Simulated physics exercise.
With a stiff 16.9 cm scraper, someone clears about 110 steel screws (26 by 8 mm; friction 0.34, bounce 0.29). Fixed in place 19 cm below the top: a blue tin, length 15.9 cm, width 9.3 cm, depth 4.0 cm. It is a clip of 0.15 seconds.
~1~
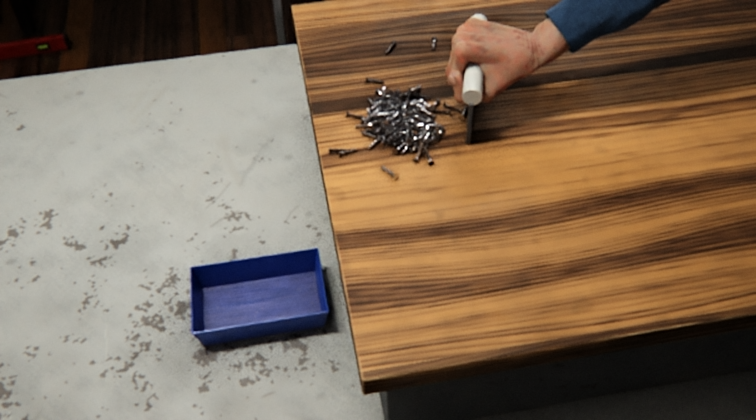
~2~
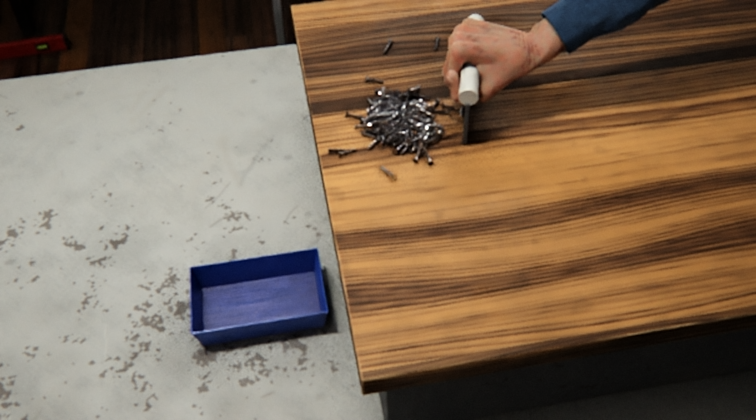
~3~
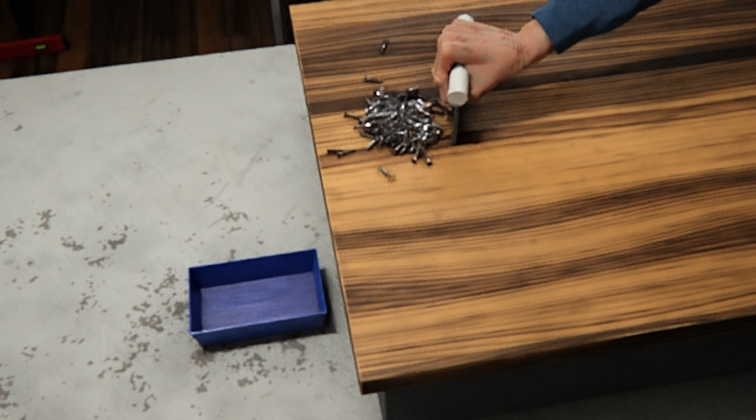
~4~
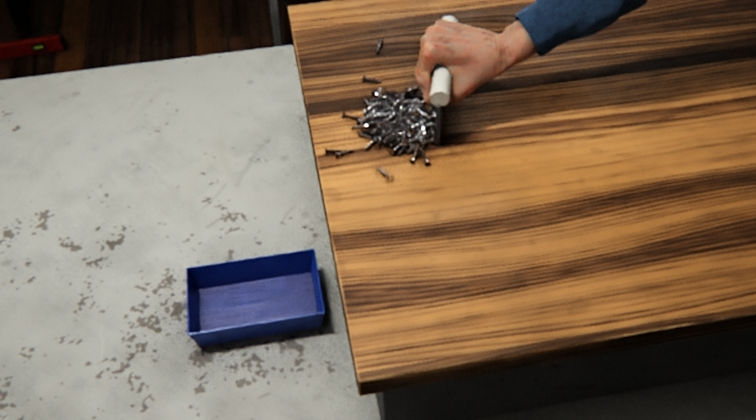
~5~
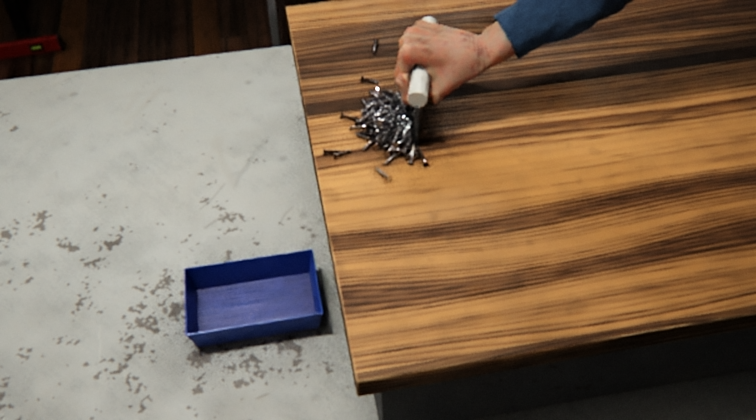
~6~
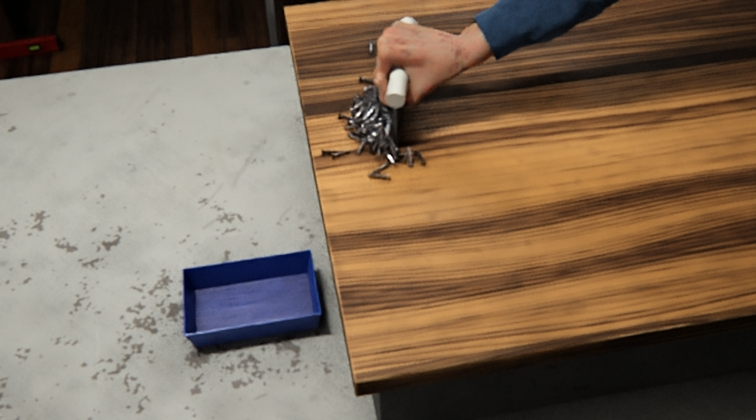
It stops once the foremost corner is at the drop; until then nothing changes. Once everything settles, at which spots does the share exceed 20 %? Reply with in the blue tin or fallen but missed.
Blue tin - does not; fallen but missed - exceeds it.
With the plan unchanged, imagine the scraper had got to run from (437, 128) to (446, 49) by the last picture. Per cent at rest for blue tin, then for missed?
The blue tin gets 5 % and 25 % misses.
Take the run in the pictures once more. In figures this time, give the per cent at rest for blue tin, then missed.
Blue tin 5, missed 85.
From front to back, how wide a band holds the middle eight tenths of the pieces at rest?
Some 24 cm.
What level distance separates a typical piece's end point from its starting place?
That comes to roughly 26 cm.
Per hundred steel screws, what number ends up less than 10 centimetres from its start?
Estimate: About 10 percent.
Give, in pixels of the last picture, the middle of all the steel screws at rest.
Near pixel (221, 216).
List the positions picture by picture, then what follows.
Scraper from (471, 111) to (477, 35); moved 0.0 cm; 0 pieces shifted; middle of the spill at (400, 113); blue tin at (258, 289), in the first frame.
Scraper from (467, 111) to (474, 35); moved 0.4 cm; 2 pieces shifted; middle of the spill at (399, 113), in the second frame.
Scraper from (456, 111) to (464, 35); moved 1.6 cm; 4 pieces shifted; middle of the spill at (398, 114), in the third frame.
Scraper from (439, 112) to (448, 36); moved 3.5 cm; 11 pieces shifted; middle of the spill at (396, 114), in the fourth frame.
Scraper from (417, 113) to (428, 37); moved 6.0 cm; 58 pieces shifted; middle of the spill at (391, 114), in the fifth frame.
Scraper from (395, 114) to (408, 38); moved 8.5 cm; 106 pieces shifted; middle of the spill at (378, 111); blue tin at (250, 291), in the sixth frame.
Then, 0.13 s after the last picture, scraper 18 cm from its start, spill 18 cm wide; still on top 100 %.
Then, 0.26 s after the last picture, scraper 19 cm from its start, spill 22 cm wide; off the edge, not caught 80 %, still on top 20 %.
Then, 0.37 s after the last picture, scraper 19 cm from its start, spill 27 cm wide; blue tin 5 %, off the edge, not caught 85 %, still on top 15 %.
In the end, blue tin 5 %, fallen but missed 85 %, still on top 10 %.
